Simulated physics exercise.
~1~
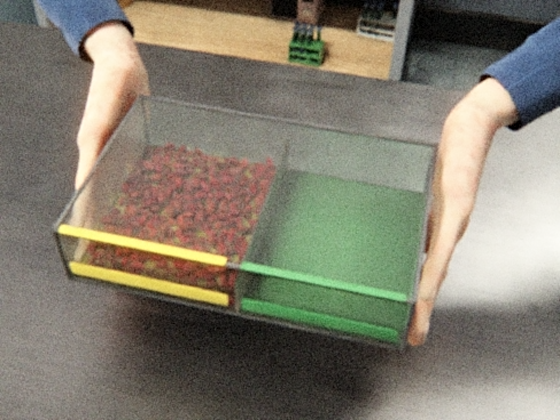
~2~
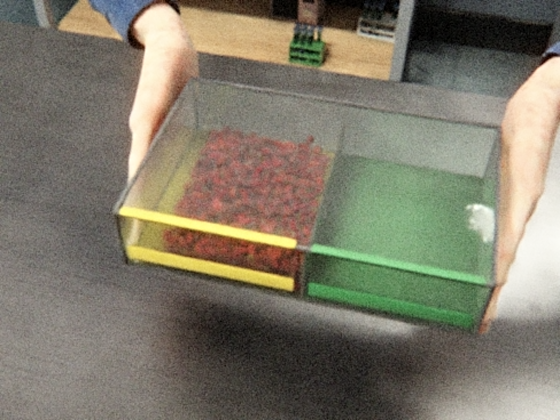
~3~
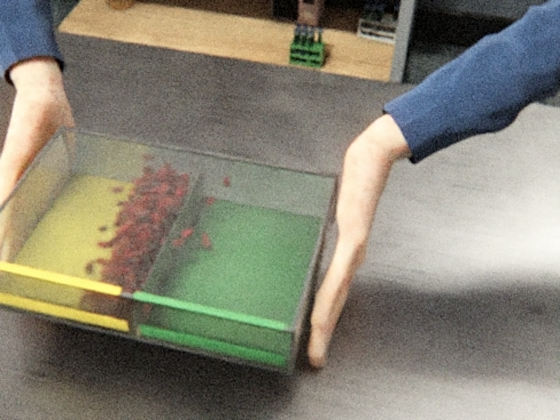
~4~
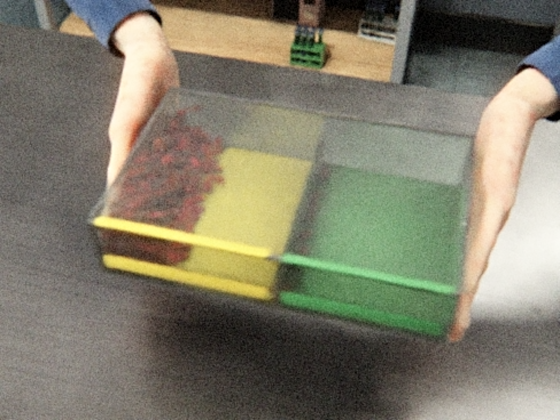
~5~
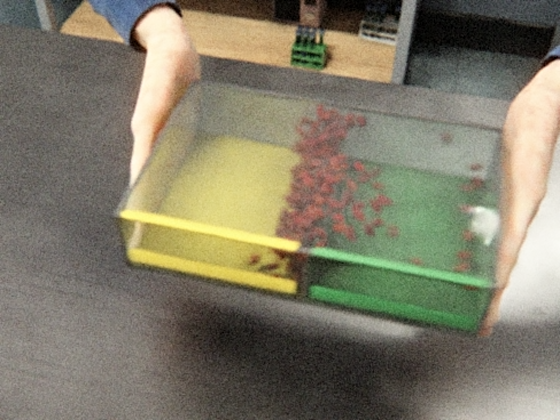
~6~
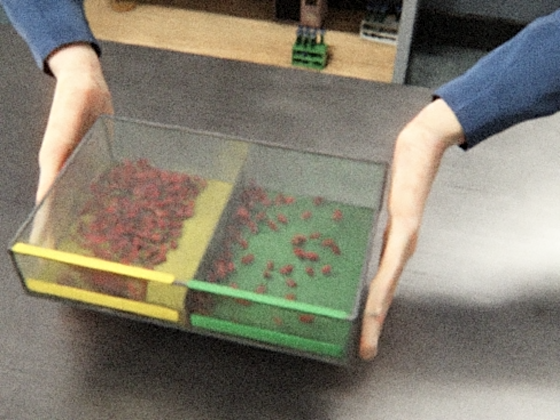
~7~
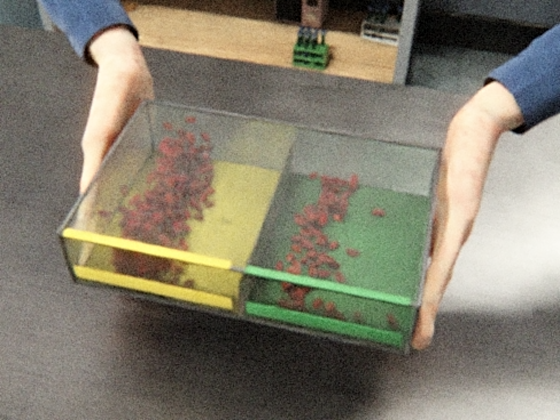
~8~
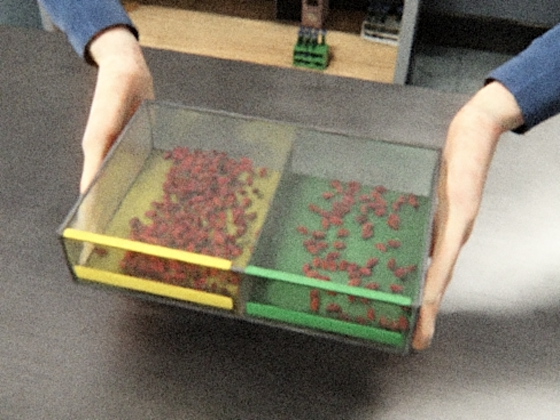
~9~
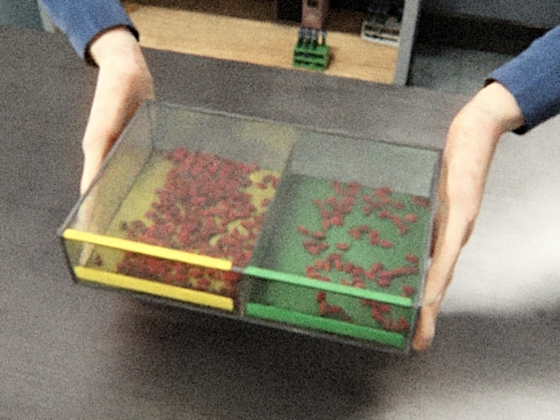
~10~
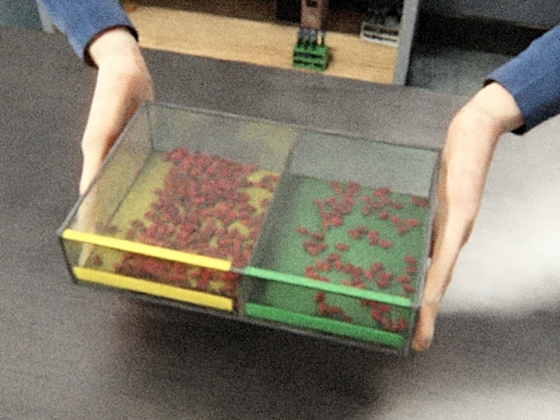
Two hands shake a divided clear box sideways, spilling some red beans from yellow into green.
